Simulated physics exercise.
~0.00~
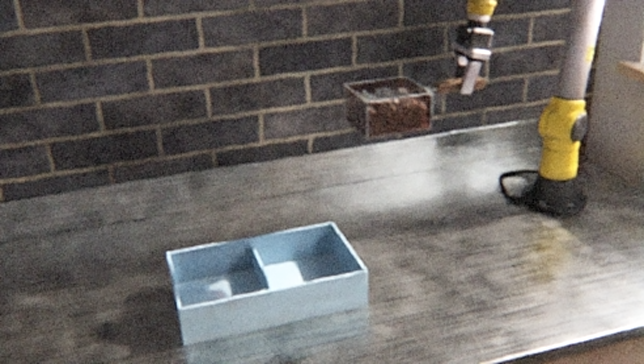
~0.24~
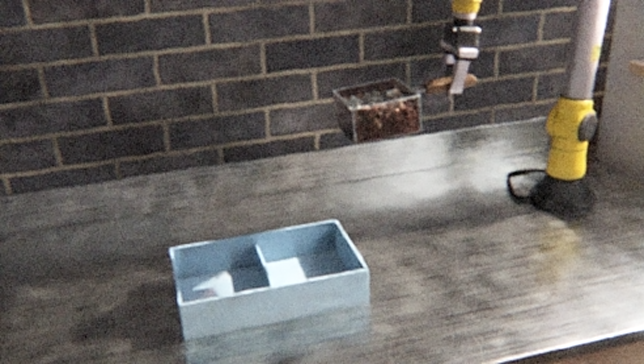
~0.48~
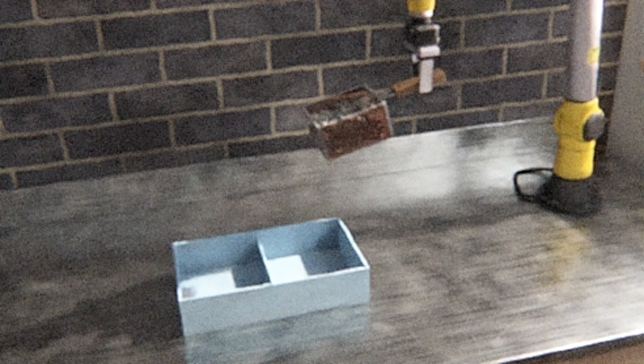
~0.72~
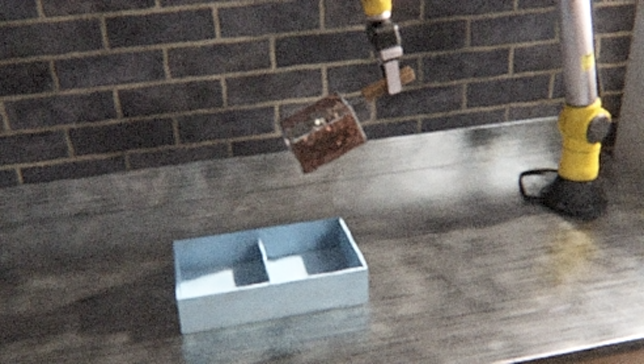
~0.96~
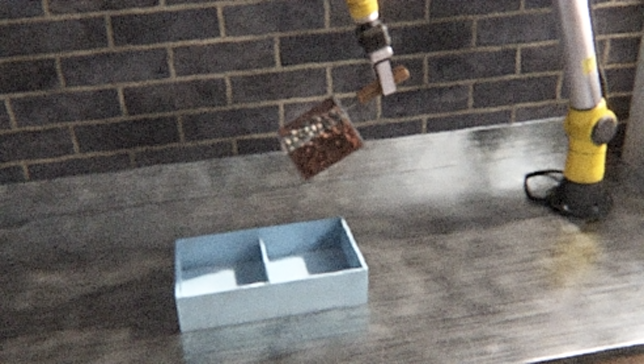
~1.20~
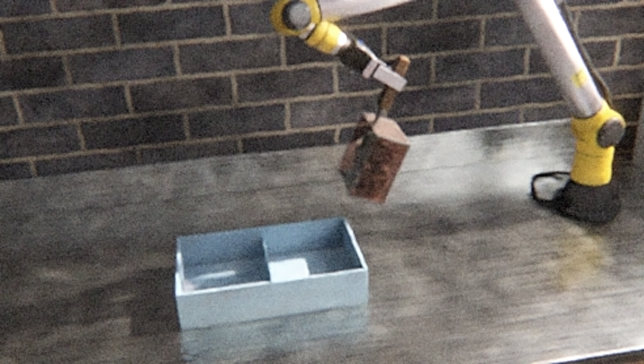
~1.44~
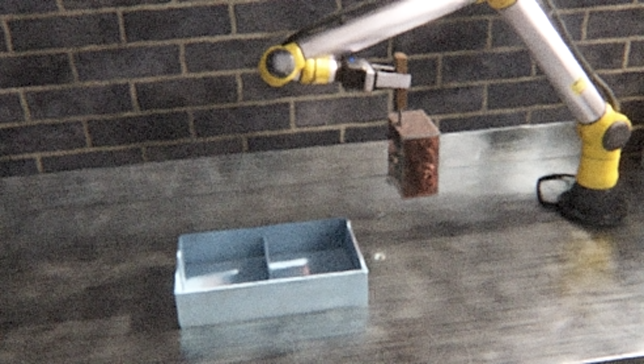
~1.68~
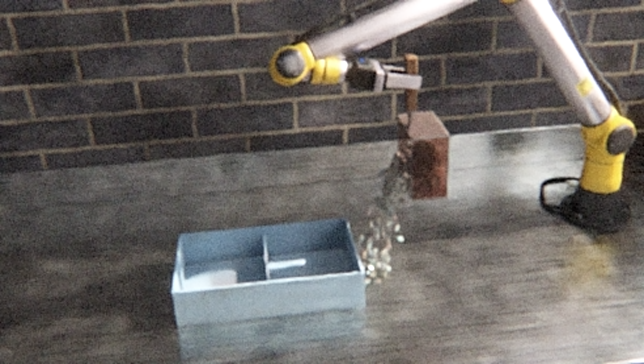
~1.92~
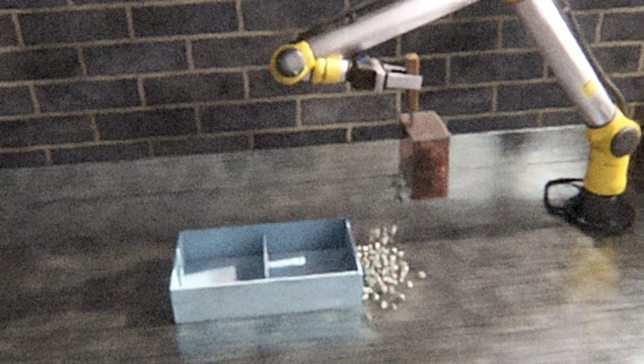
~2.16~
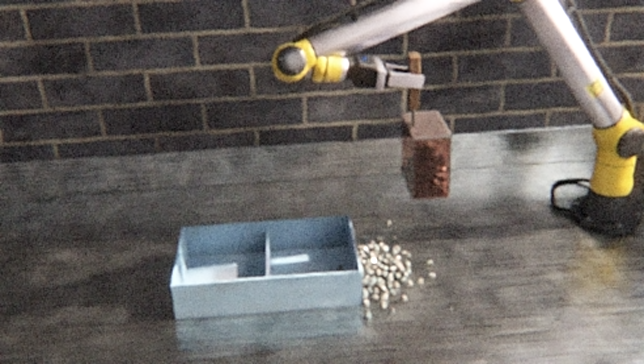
A yellow-jointed robot arm tipped a small handled box of pebbles over on its side, first moving it left and then back right, so the pale pebbles spilled beside the blue divided crate and lay in a scattered heap on the table.
